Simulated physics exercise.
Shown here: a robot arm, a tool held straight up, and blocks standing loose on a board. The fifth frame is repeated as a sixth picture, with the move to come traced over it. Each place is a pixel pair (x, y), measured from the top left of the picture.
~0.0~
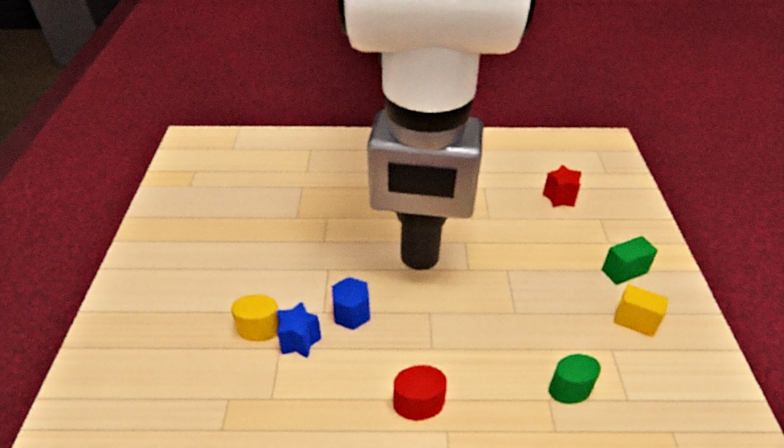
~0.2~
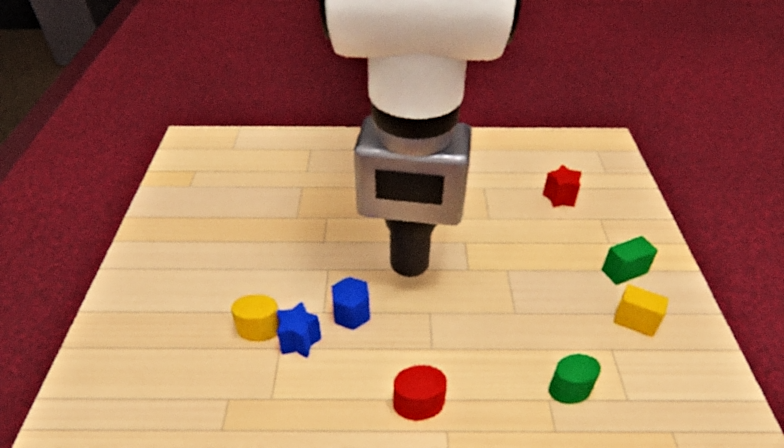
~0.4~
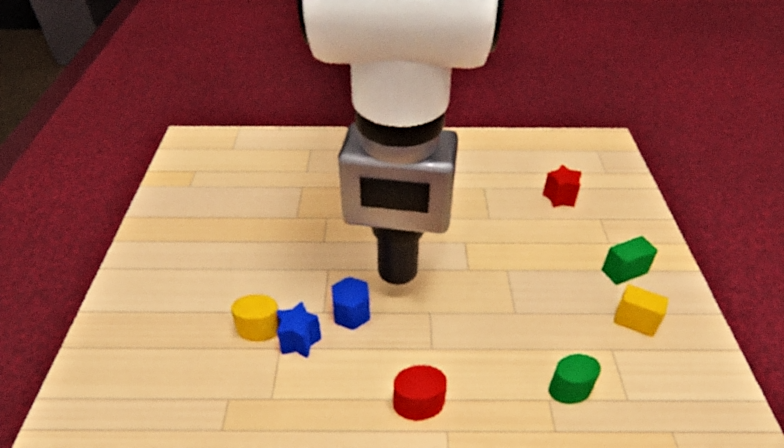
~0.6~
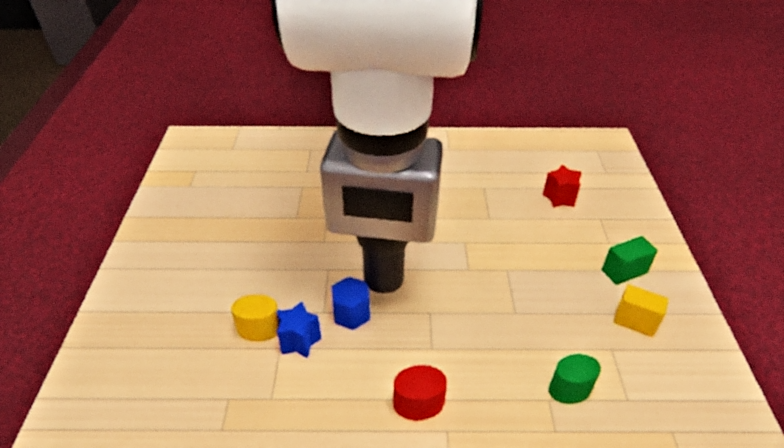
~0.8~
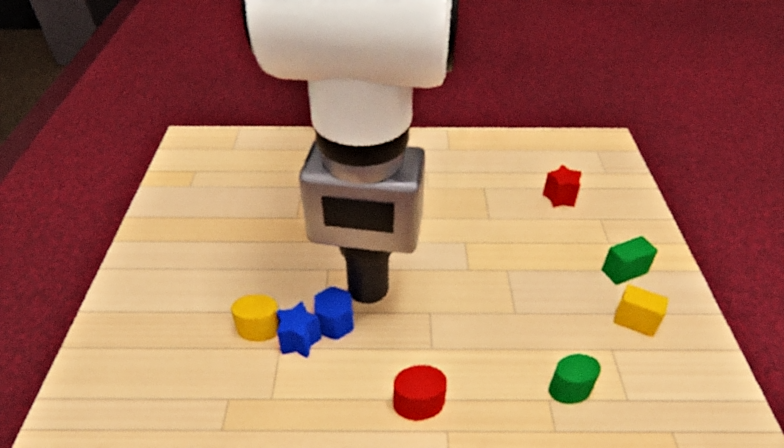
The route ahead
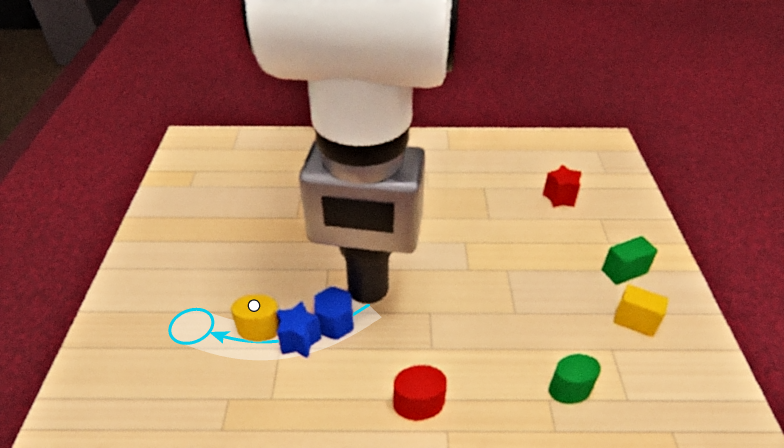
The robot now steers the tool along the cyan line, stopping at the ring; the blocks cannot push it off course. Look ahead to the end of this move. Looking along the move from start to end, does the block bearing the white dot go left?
I'd say no.
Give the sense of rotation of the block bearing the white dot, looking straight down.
It goes clockwise.
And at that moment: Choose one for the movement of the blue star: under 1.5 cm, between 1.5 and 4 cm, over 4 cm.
Over 4 cm.
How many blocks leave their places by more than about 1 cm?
Three or more blocks.
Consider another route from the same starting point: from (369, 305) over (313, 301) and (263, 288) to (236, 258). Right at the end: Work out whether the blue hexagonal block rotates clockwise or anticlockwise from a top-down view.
It ends up turned anticlockwise.
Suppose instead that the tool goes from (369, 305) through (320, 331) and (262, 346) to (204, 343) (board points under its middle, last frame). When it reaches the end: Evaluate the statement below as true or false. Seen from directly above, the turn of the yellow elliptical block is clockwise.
The claim holds.
The drawn path runs from (369, 305) over (314, 333) and (249, 341) to (191, 326); the dot is on the yellow elliptical block.
On the path given first. One third of the way, tool (311, 317); blue star (239, 352); blue hexagonal block (273, 333).
Two thirds of the way, tool (245, 325); yellow elliptical block (210, 298), turned 35° clockwise; blue star (197, 383), turned 25° anticlockwise; blue hexagonal block (216, 350), turned 55° anticlockwise.
At the end, tool (185, 310); yellow elliptical block (174, 274), turned 95° clockwise; blue star (195, 385), turned 35° anticlockwise; blue hexagonal block (209, 351), turned 70° anticlockwise.
